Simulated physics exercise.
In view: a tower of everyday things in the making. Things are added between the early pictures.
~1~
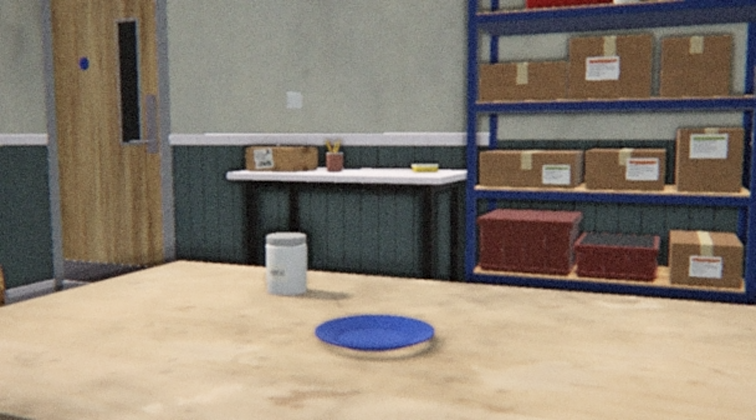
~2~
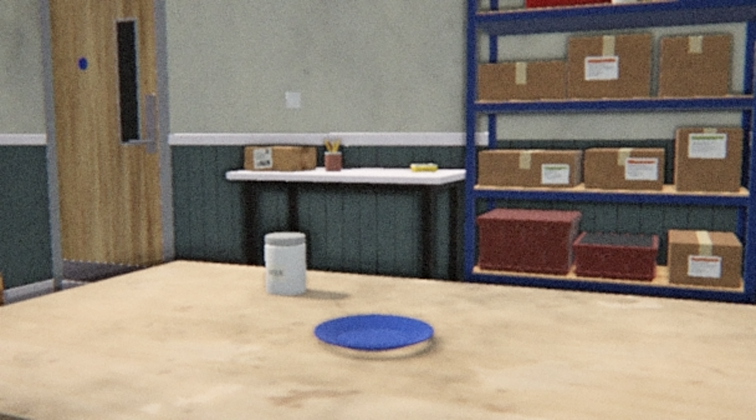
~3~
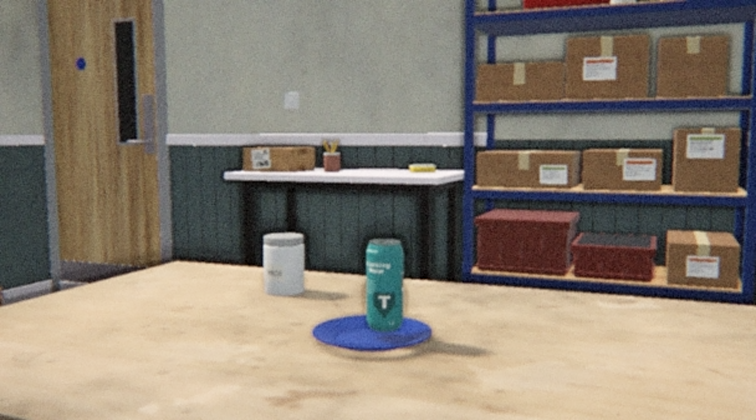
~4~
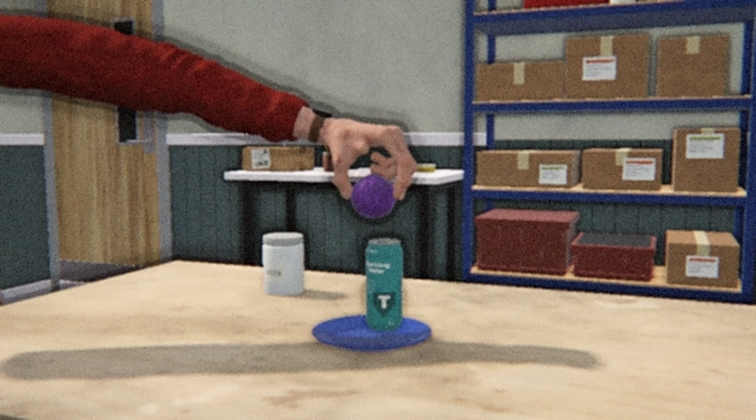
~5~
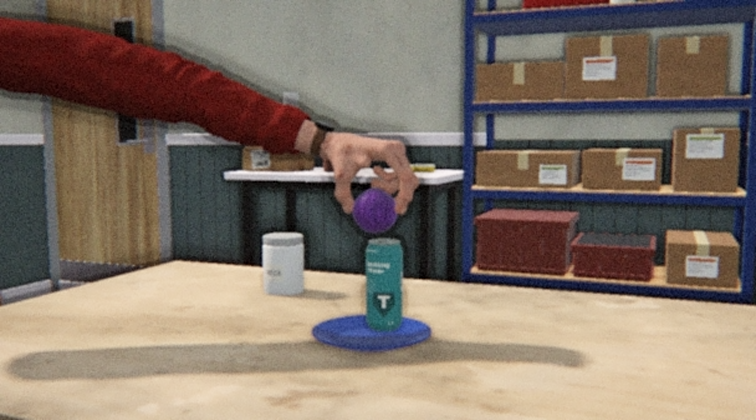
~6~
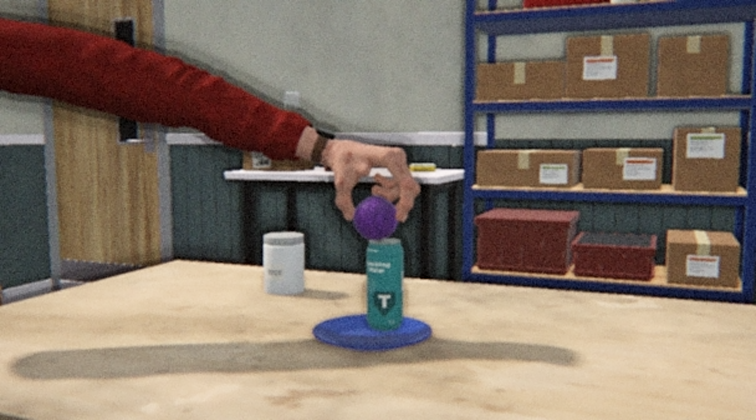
In a storeroom, a turquoise can appears on a blue plate, then a red-sleeved arm lowers a purple ball-shaped object onto it.
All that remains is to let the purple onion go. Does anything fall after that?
It holds.
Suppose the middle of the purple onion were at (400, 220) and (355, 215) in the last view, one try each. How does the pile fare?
In the first case it stays up; in the second case it loses its balance.
Then, 0.70 s on from there, no change.
Then, 1.60 s on from there, purple onion resting near (376, 218).
In the end, all 4 unmoved. At the end, from the last picture's camera, purple onion near (376, 218). The pile keeps its balance.
